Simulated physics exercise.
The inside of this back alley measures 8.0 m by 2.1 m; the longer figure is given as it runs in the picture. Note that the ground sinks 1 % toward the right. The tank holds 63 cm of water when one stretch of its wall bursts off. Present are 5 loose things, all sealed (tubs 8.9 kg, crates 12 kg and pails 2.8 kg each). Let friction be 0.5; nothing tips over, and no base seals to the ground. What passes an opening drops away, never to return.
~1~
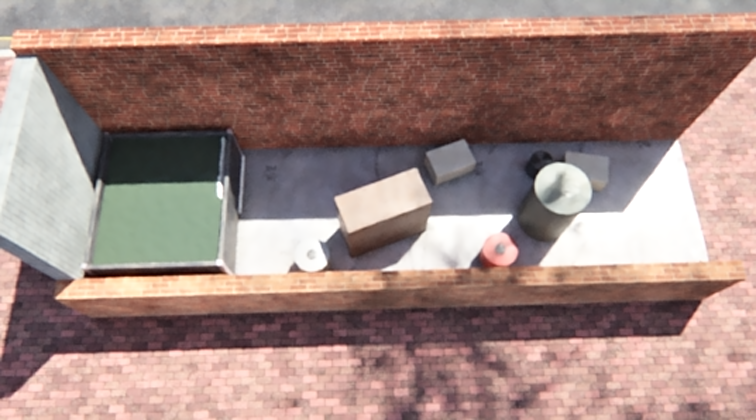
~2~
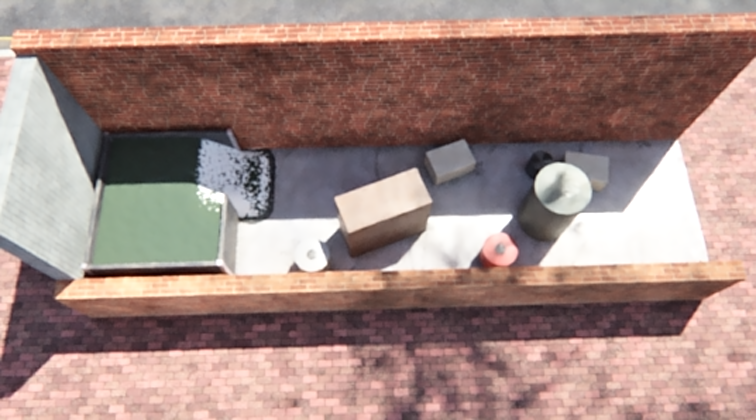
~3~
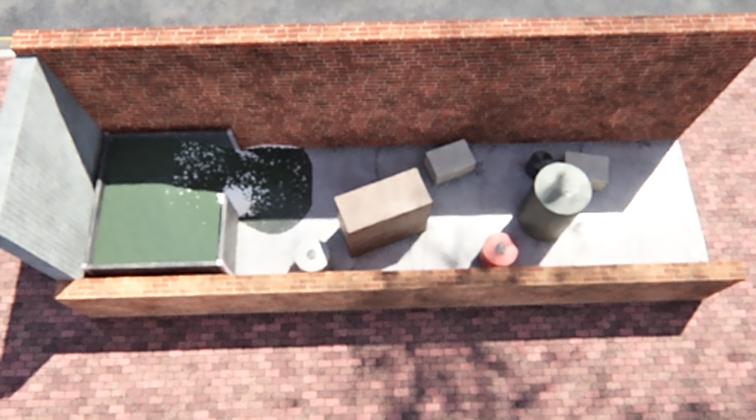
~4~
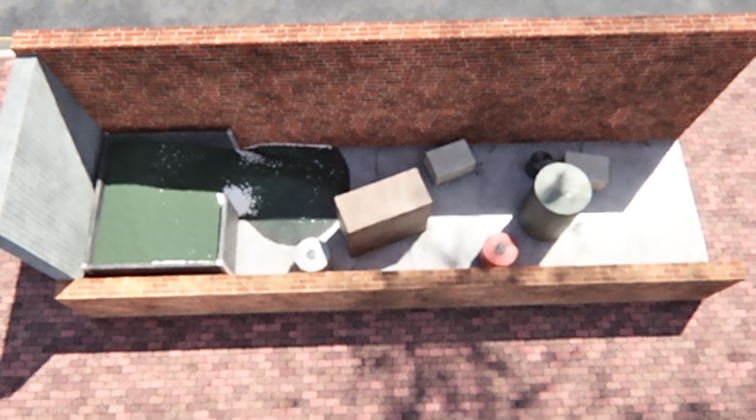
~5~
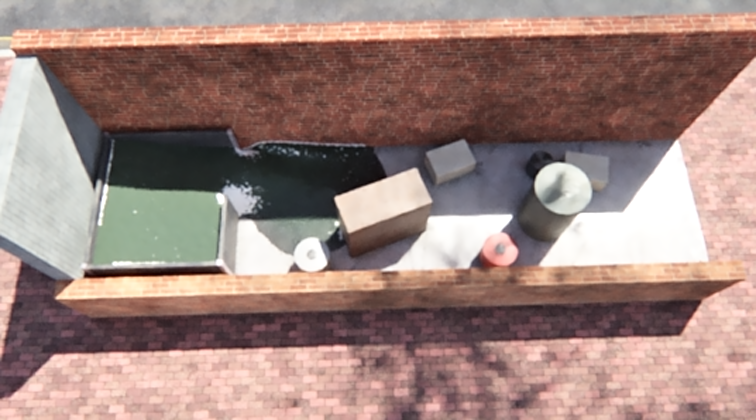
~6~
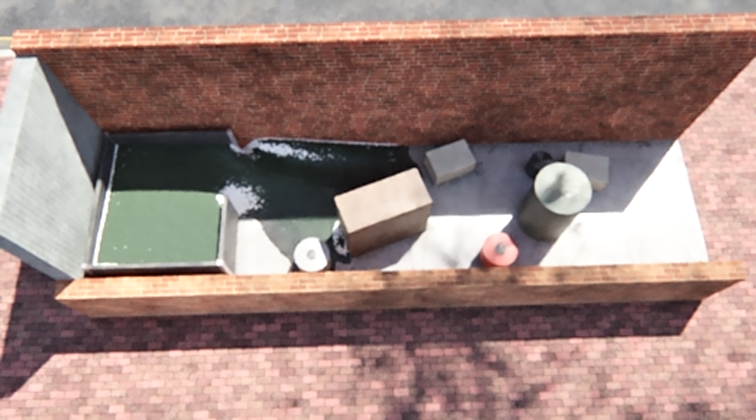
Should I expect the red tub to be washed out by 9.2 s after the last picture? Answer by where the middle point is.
As for the red tub, it is held back.
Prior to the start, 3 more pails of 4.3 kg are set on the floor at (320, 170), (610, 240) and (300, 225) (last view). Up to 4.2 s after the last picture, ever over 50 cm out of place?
Result by item: Beyond it; within it; beyond it.
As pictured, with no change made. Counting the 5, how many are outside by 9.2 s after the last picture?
The number is 3.
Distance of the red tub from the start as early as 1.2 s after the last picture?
Roughly 0 cm.
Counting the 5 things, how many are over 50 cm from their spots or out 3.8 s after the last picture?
At that moment it comes to 4.
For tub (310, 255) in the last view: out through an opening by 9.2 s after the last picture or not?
Result: Held back.
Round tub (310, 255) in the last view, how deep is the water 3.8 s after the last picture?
I'd say some 4 cm.
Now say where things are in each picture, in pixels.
The red tub at (500, 249) rests on the ground; water covers 2.8 m2; 0 of 5 have shifted, in the first picture.
The red tub at (500, 249), on the bottom; 3.3 m2 under water; 0 of 5 have shifted, in the second picture.
The red tub at (500, 249), on the bottom; water covers 4.0 m2; 0 of 5 have shifted, in the third picture.
The red tub at (500, 249) rests on the ground; water covers 4.8 m2; 0 of 5 have shifted, in the fourth picture.
The red tub at (500, 249) rests on the ground; water covers 5.5 m2; 0 of 5 have shifted, in the fifth picture.
The red tub at (500, 249) rests on the ground; 6.0 m2 under water; 0 of 5 have shifted, in the sixth picture.
Then, 1.2 s after the last picture the red tub is near (500, 249), 0.0 m from its start, aground; 0 of 5 are out; 2 afloat.
Then, 3.8 s after the last picture the red tub is near (488, 252), 0.2 m from its start, afloat; 3 of 5 are out; 1 afloat.
Then, 6.2 s after the last picture the red tub is near (479, 240), 0.3 m from its start, afloat; 3 of 5 are out; 1 afloat.
Then, 9.2 s after the last picture the red tub is near (539, 256), 0.5 m from its start, aground; 3 of 5 are out; 0 afloat.
